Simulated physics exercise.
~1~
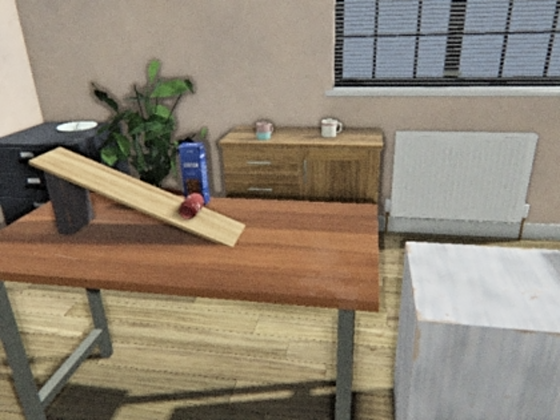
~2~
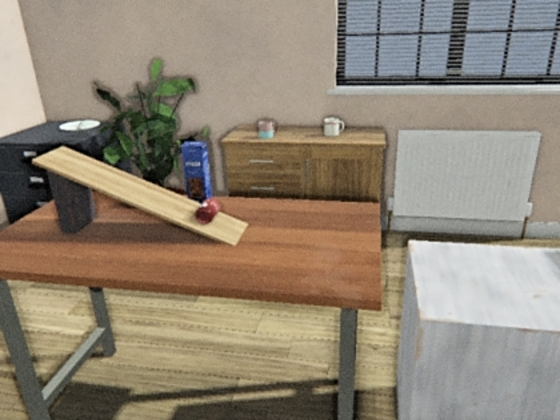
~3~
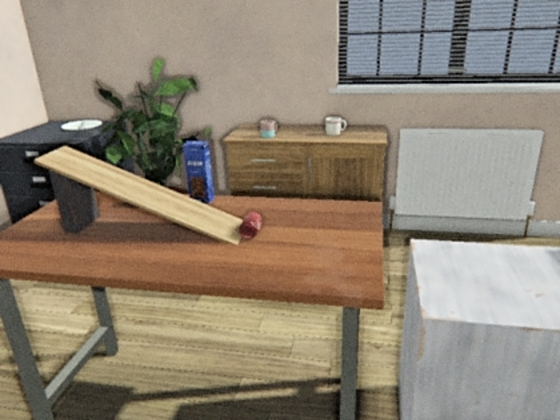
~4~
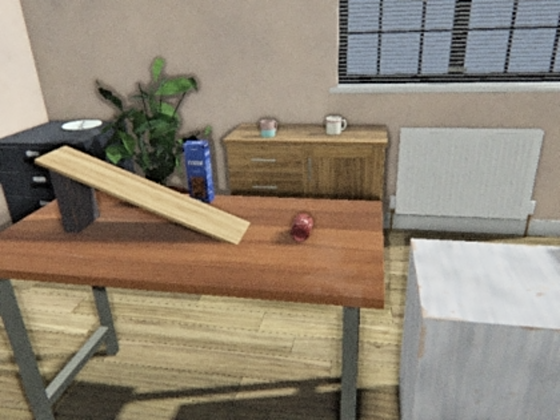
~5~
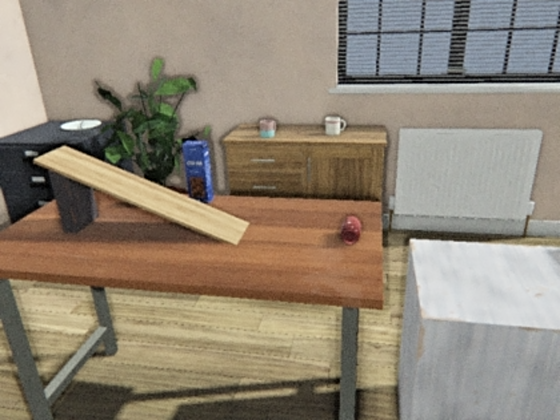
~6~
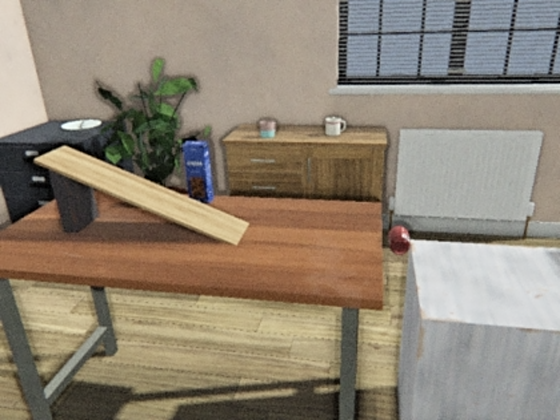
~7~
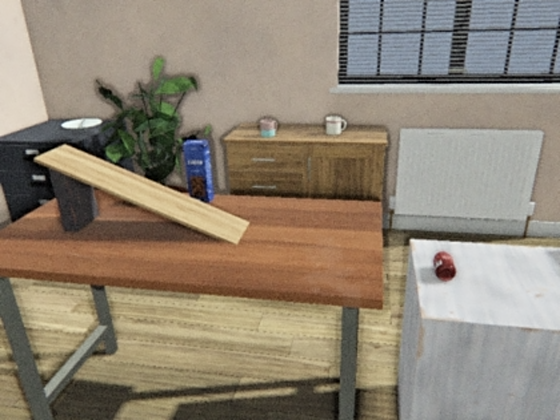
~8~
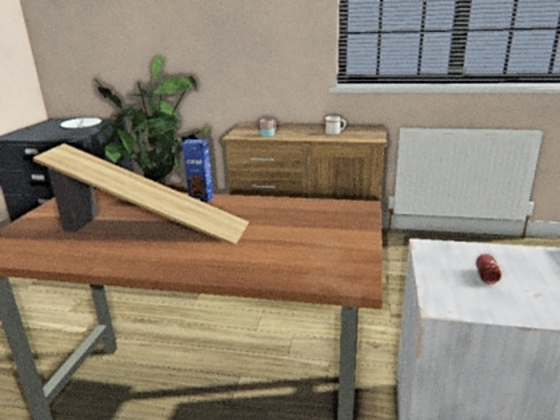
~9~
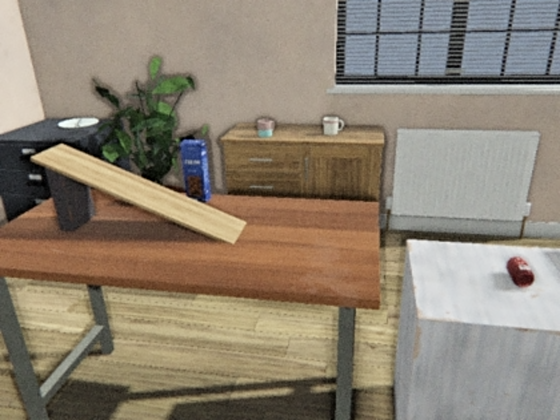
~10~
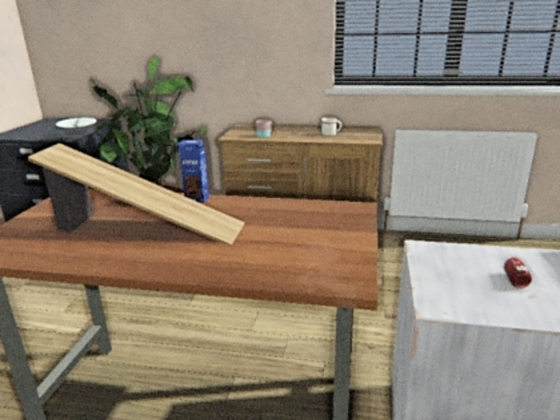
The clip opens on a wooden table where a red can lies on its side partway down a propped-up plank, with a blue carton standing behind it. The can rolls down to the right, leaves the foot of the plank and carries on across the tabletop. It reaches the right edge and passes over the gap towards a lower, pale block. It lands on top of the block and keeps rolling right. Near the far side it comes to rest, still on its side, while the blue carton stands where it was.
